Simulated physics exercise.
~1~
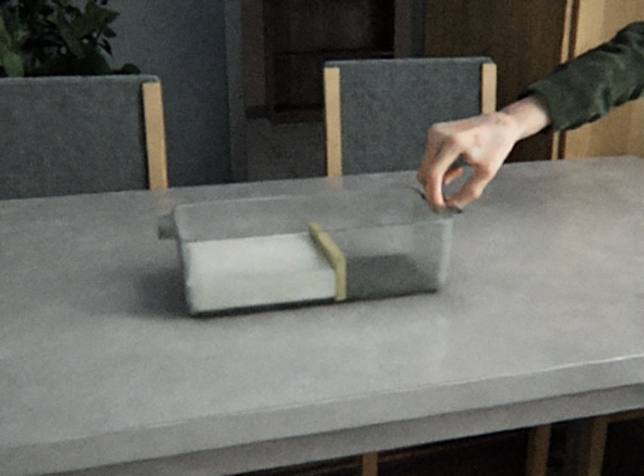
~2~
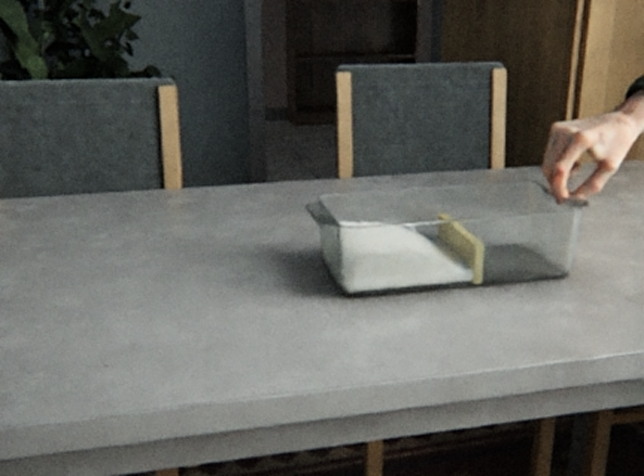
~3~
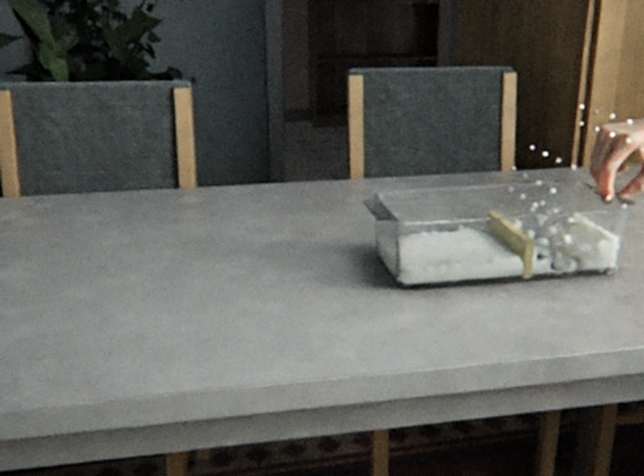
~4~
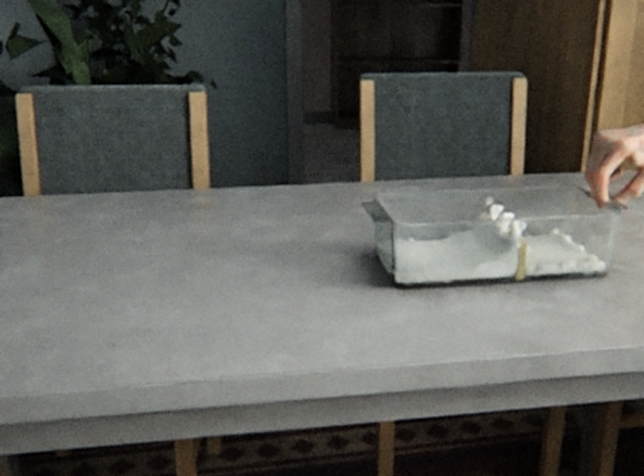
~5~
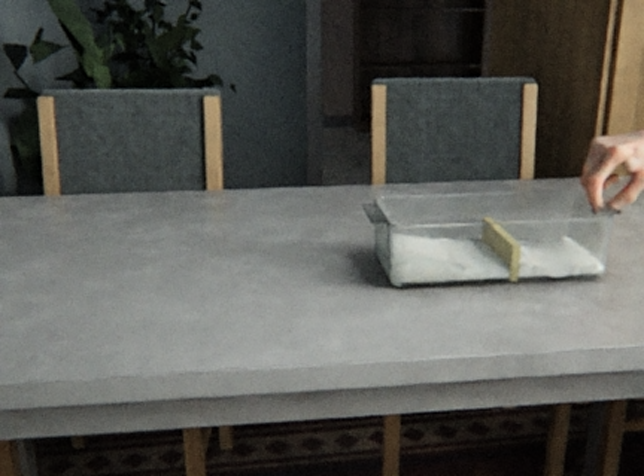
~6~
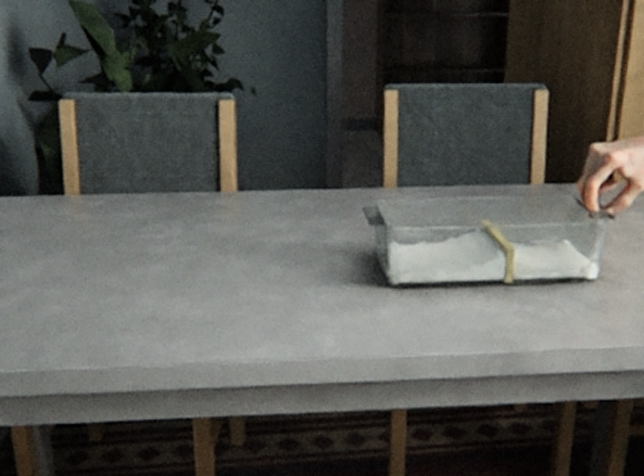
A hand pulled a clear, divided container of milk to the right across a grey table, and the milk surged over the low wall, splashing a few drops out, before it settled with milk on both sides, the left still holding more.
